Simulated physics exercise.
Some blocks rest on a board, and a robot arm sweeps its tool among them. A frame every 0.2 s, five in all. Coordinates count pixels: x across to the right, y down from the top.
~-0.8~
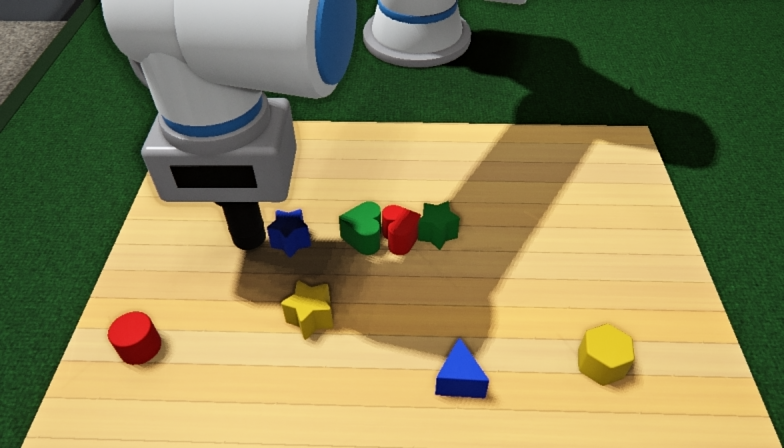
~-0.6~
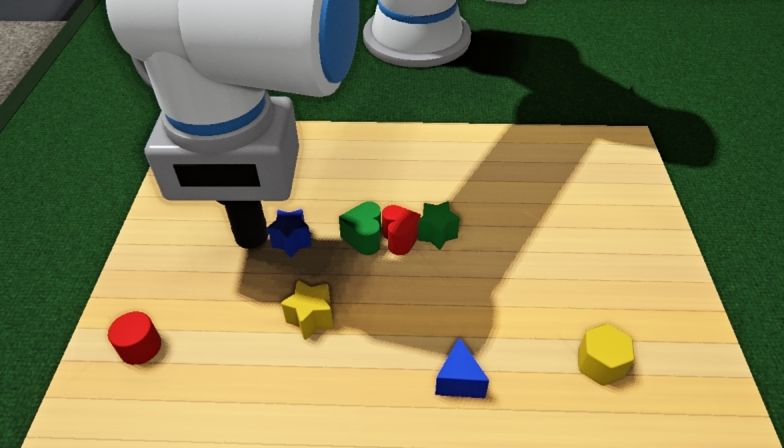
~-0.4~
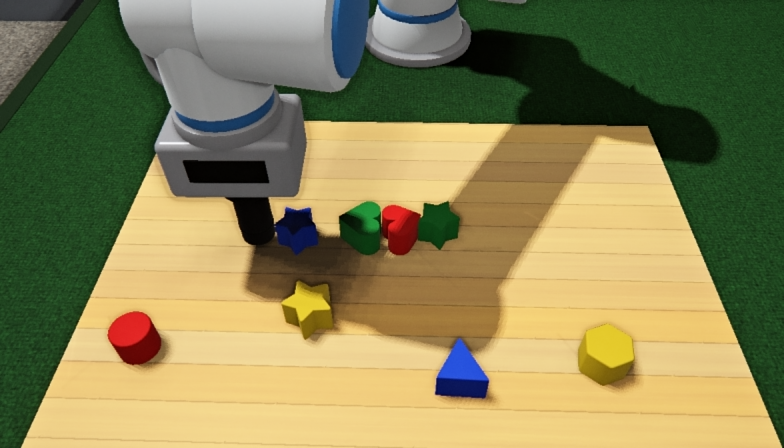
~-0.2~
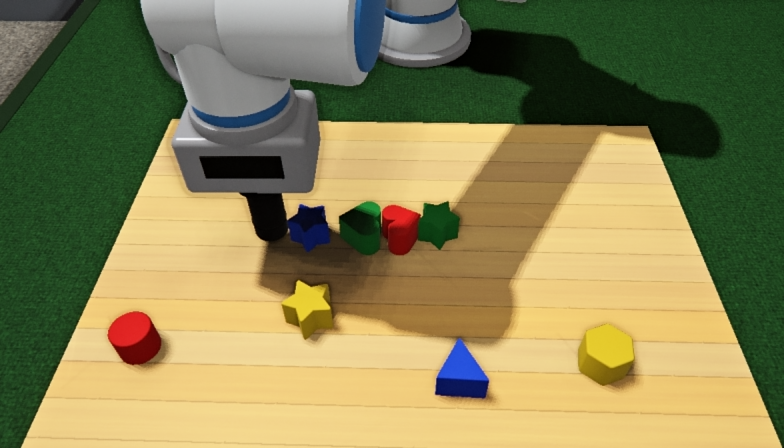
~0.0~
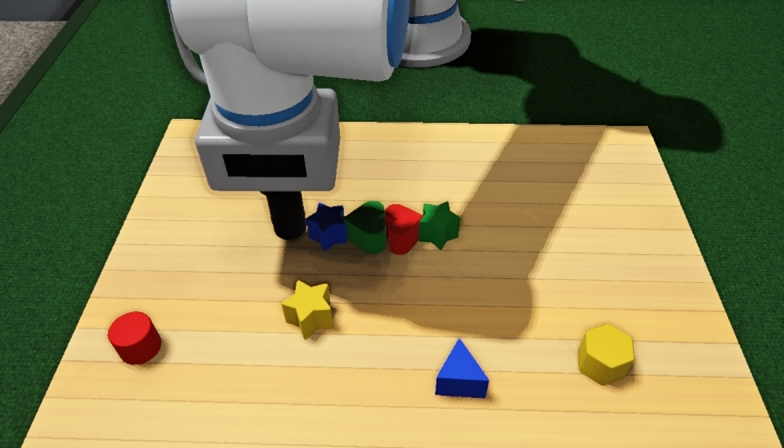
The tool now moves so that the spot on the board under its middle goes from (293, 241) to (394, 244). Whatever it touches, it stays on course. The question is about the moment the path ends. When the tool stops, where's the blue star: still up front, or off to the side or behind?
By the time the path ends, the blue star is still sitting right in front of the tool.
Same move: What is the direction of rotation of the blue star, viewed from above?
Verdict: Clockwise.
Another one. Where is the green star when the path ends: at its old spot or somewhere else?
Moved.
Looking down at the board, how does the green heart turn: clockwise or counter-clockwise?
Looking down, my answer is that the green heart rotates anticlockwise.
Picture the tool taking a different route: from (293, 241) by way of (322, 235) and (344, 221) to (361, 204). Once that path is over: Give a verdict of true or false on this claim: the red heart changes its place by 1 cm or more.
The claim holds.
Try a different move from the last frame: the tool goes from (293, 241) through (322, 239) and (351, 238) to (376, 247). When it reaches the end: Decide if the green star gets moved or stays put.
At the end of the path, the green star has moved off its old spot.
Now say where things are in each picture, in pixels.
In the first frame, tool tip at (250, 239); block tops, blue star at (287, 221); green heart at (363, 217); red heart at (400, 218); green star at (438, 214).
In the second frame, tool at (252, 238); blocks unchanged.
In the third frame, tool at (259, 234); blue star at (296, 219).
In the fourth frame, tool at (272, 230); blue star at (308, 216).
In the fifth frame, tool at (291, 229); blue star at (327, 215); green heart at (368, 217); red heart at (402, 218); green star at (439, 214).
The first path, step by step. One third of the way, tool at (326, 230); blue star at (356, 216), turned 35° clockwise; green heart at (391, 221), turned 15° anticlockwise; red heart at (423, 217); green star at (457, 214).
Two thirds of the way, tool at (359, 231); blue star at (390, 217), turned 35° clockwise; green heart at (425, 222), turned 20° anticlockwise; red heart at (457, 217); green star at (491, 214).
At the end, tool at (394, 232); blue star at (424, 218), turned 30° clockwise; green heart at (460, 222), turned 20° anticlockwise; red heart at (491, 217); green star at (525, 213).
